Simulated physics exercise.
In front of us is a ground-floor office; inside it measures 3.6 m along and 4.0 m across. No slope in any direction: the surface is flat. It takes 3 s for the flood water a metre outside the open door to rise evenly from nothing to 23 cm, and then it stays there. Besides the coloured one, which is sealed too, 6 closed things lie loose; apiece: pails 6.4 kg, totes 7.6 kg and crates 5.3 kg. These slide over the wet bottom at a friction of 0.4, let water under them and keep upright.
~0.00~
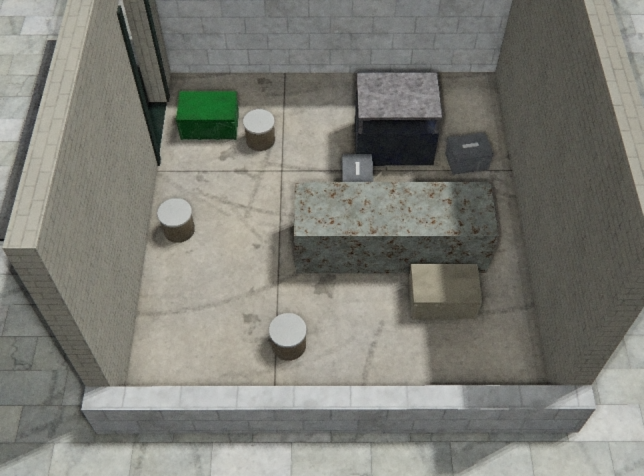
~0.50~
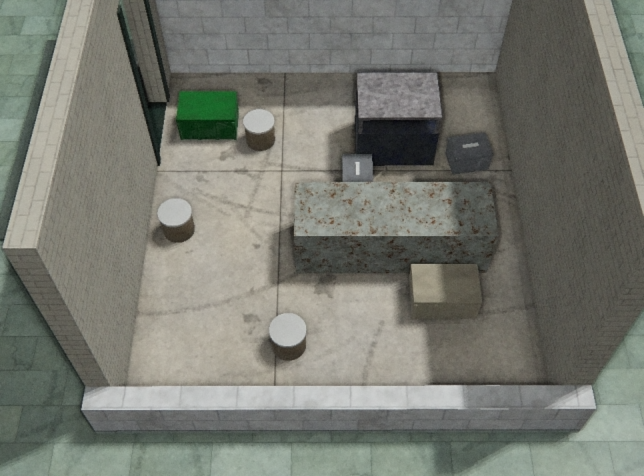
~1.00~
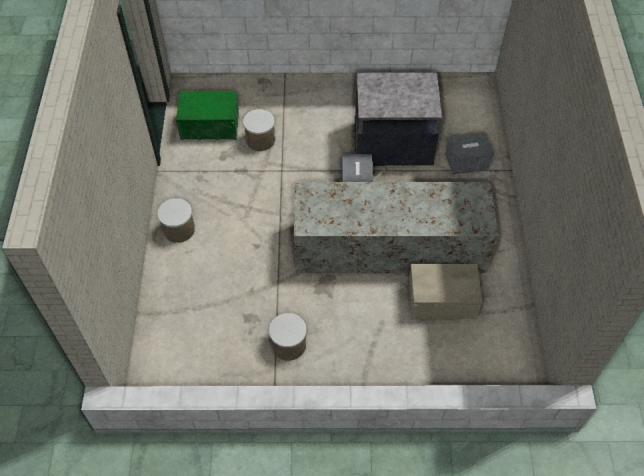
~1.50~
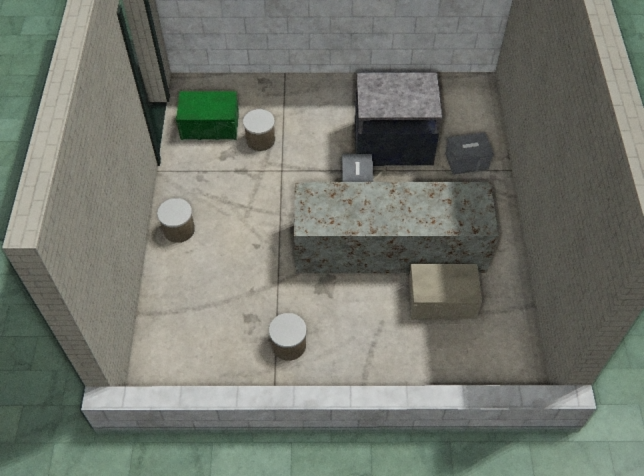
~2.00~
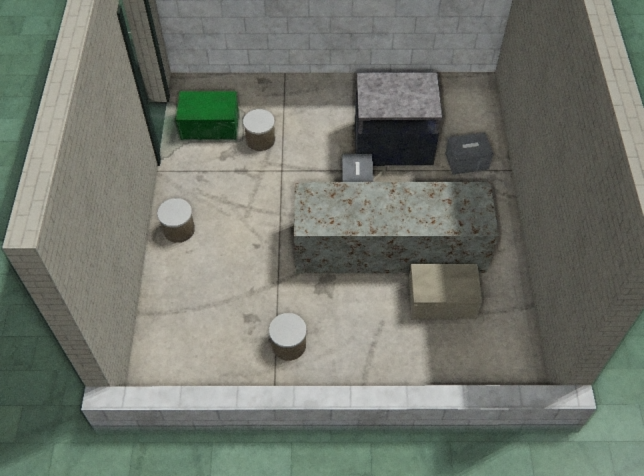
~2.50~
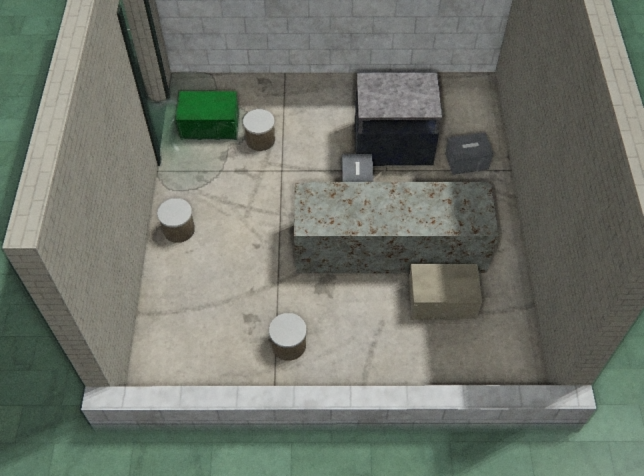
A small walled room with a pale, stained floor is seen from above by a still camera, its near wall low. A green box sits at the back left, with round whitish stools scattered around the left and front, and a long speckled block, a dark cabinet and smaller grey and tan boxes to the right. Outside, greenish water covers the paving and deepens in colour, then a thin film spreads in beside the green box, while nothing else moves.
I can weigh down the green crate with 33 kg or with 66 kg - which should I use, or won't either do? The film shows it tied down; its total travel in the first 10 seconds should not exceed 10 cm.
Go with the heavier one.
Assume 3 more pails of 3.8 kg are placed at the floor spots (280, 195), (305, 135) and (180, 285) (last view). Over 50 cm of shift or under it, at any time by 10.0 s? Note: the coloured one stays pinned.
Order as asked: Goes beyond / stays within / stays within.
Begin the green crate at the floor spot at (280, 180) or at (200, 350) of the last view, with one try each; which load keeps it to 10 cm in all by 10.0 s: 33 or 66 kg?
In order: Even the lighter mass works; even the lighter mass works.
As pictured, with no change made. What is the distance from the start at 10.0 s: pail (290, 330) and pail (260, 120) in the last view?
Net displacement, in order: 0 cm; 0 cm.
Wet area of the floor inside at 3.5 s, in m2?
About 3.5 m2.
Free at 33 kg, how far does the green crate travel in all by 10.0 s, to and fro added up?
50 cm in all.
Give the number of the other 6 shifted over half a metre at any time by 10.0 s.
Count: 1.
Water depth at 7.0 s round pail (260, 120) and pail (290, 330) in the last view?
I'd estimate 5 cm for the first and 3 cm for the second.
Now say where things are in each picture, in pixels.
The green crate at (207, 105) rests on the ground; 0.0 m2 under water; 0 of 7 have shifted, in the first frame.
The green crate at (207, 105) rests on the ground; water covers 0.0 m2; 0 of 7 have shifted, in the second frame.
The green crate at (207, 105), on the bottom; 0.0 m2 under water; 0 of 7 have shifted, in the third frame.
The green crate at (207, 105), on the bottom; water covers 0.0 m2; 0 of 7 have shifted, in the fourth frame.
The green crate at (207, 105) rests on the ground; water covers 0.1 m2; 0 of 7 have shifted, in the fifth frame.
The green crate at (207, 105) rests on the ground; water covers 0.7 m2; 0 of 7 have shifted, in the sixth frame.
After 3.5 s the green crate would be 15 cm from its start with 33 kg and 0 cm from its start with 66 kg; 7 cm of water round it then.
After 4.5 s the green crate would be 35 cm from its start with 33 kg and 0 cm from its start with 66 kg; 6 cm of water round it then.
After 7.0 s the green crate would be 41 cm from its start with 33 kg and 0 cm from its start with 66 kg; 7 cm of water round it then.
After 10.0 s the green crate would be 49 cm from its start with 33 kg and 0 cm from its start with 66 kg; 8 cm of water round it then.
